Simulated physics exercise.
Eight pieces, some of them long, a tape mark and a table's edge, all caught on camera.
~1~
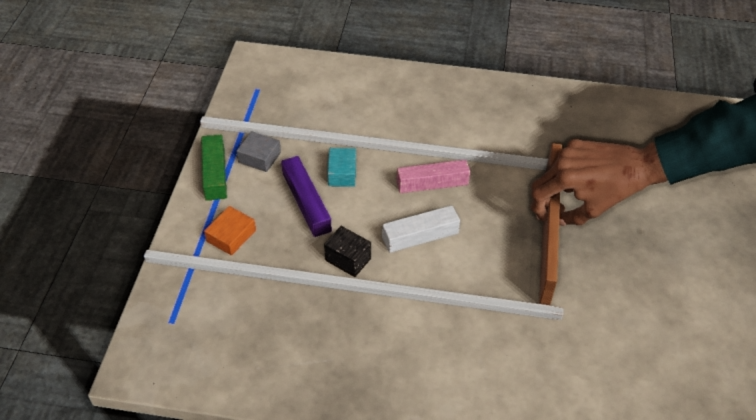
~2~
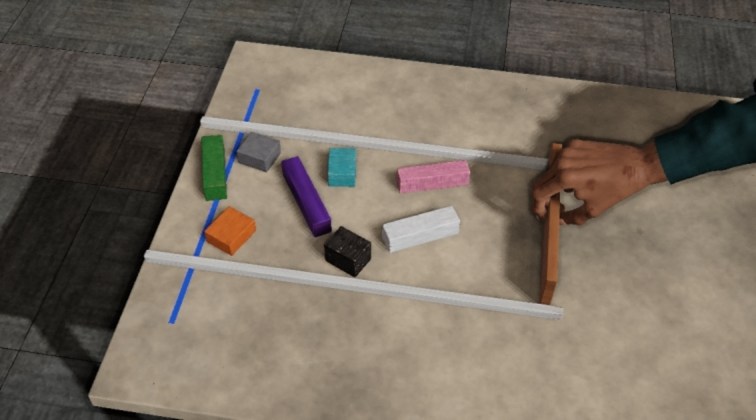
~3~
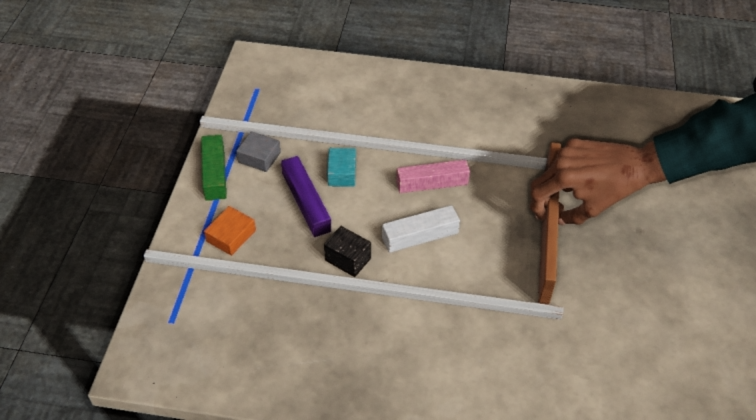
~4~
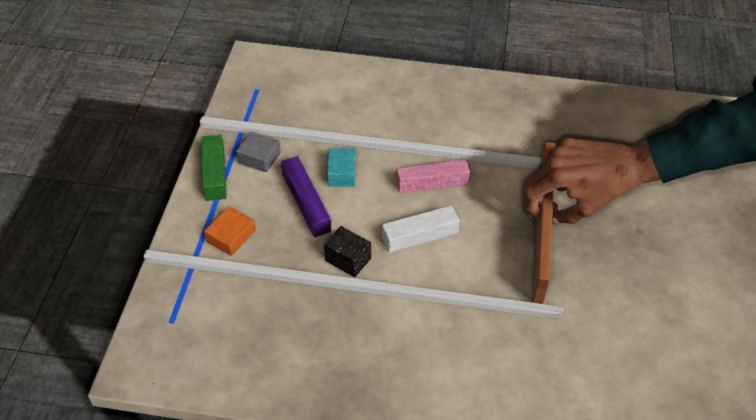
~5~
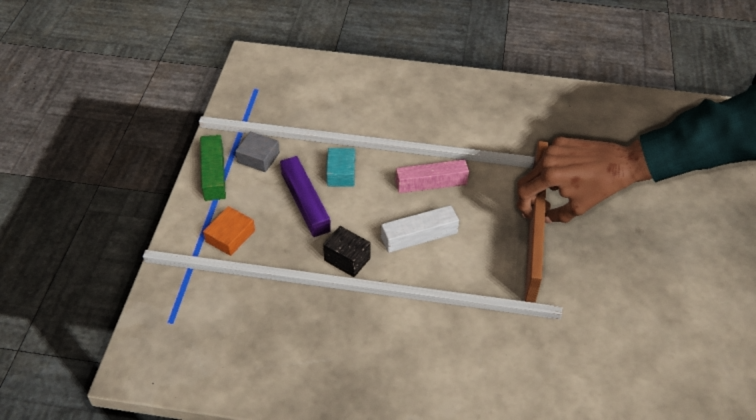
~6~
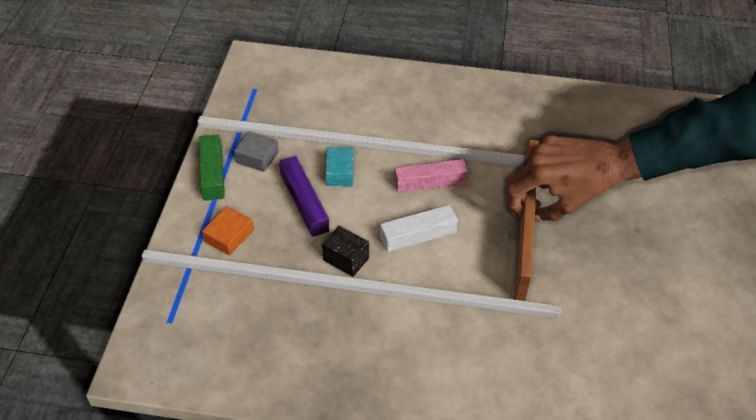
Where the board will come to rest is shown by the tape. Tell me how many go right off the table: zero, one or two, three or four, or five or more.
Three or four go right off.
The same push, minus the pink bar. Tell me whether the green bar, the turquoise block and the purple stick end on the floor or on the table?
Green bar: Is gone; turquoise block: Is still there; purple stick: Is still there.
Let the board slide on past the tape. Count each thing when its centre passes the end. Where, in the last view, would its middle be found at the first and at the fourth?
It sits near (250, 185), and then near (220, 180).
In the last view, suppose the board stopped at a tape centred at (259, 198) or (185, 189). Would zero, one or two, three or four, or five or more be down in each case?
Falls: None at all, then five or more.
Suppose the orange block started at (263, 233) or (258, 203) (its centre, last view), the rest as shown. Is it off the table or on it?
Taken in order, it does not stay and then does not stay.
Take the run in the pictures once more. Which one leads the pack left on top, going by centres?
The turquoise block.
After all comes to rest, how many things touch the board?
Contact count: 3.
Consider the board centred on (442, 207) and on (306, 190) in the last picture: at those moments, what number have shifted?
I make it 2 at the first spot and 7 at the other.
A little later, none off yet; green bar at rest near (212, 167); orange block at rest near (228, 231); grey block at rest near (257, 152).
Next, none off yet; green bar at rest near (211, 167); orange block moving near (224, 231); grey block shifted a little near (243, 147).
When it is over, the number that fall off is three or four; down, purple stick, grey block, orange block and green bar.
